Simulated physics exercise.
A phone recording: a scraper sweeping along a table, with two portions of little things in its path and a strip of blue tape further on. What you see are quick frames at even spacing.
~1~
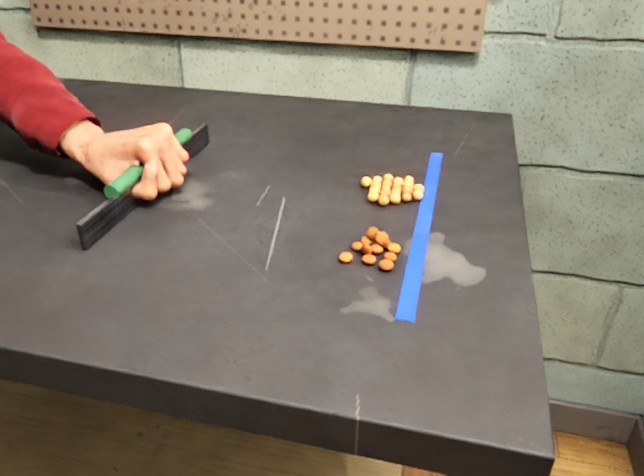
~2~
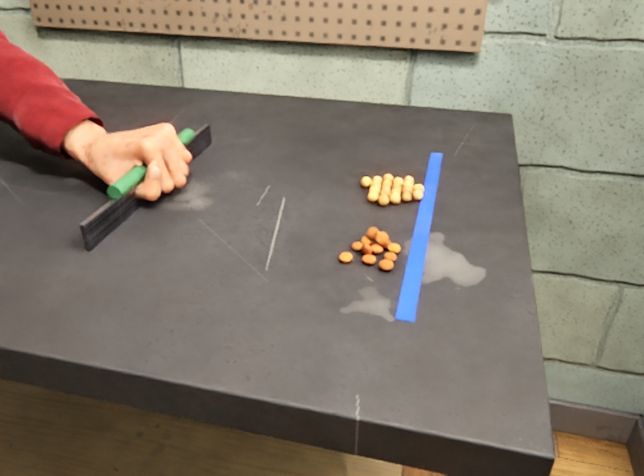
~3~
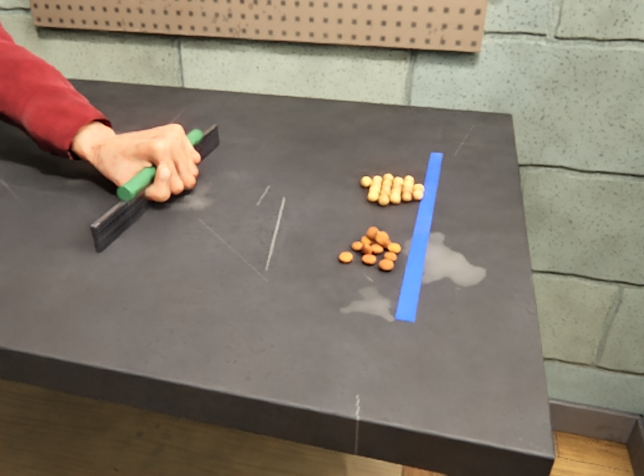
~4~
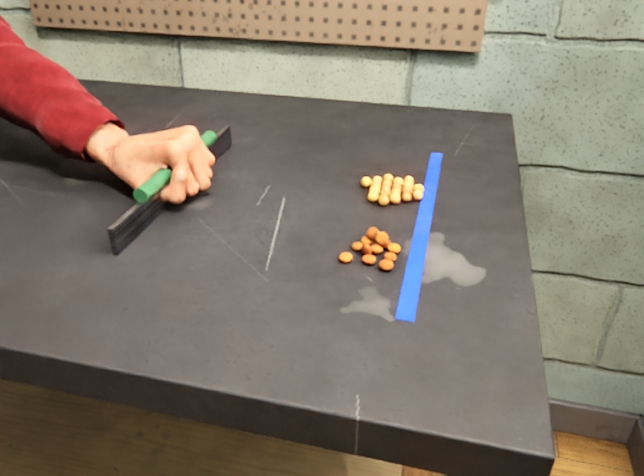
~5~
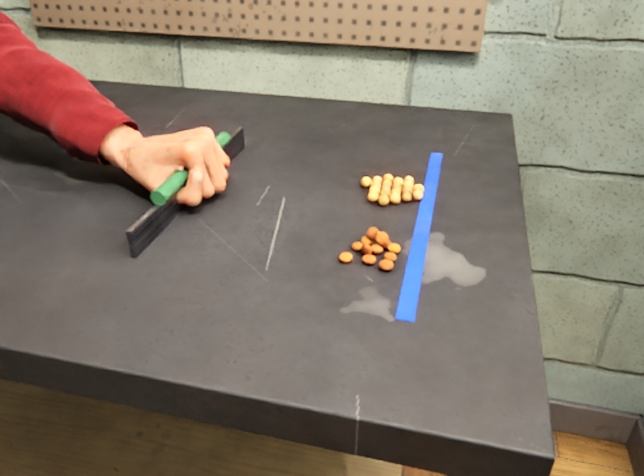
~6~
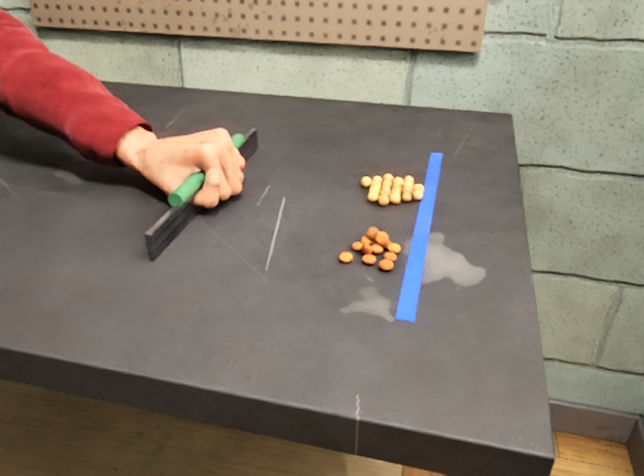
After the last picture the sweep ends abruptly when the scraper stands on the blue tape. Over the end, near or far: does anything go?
Near portion, no; far portion, yes.
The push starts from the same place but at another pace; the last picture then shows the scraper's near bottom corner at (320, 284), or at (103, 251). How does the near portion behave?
In the first try it partly drops off; in the second it remains up there.
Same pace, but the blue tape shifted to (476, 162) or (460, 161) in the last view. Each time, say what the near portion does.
At first it never goes over, and after that it never goes over.
Then, 0.40 s on from there, scraper still moving, near (324, 184); near portion all on the table, its front near (395, 248); far portion all on the table, its front near (418, 195).
Then, 0.82 s on from there, scraper stopped at the blue tape; near portion all on the table, its front near (461, 259); far portion all on the table, its front near (472, 207).
Then, 1.10 s on from there, scraper stopped at the blue tape; near portion all on the table, its front near (471, 243); far portion a little over the edge.
In the end, scraper stopped at the blue tape; near portion all on the table, its front near (471, 243); far portion the whole lot over the edge.
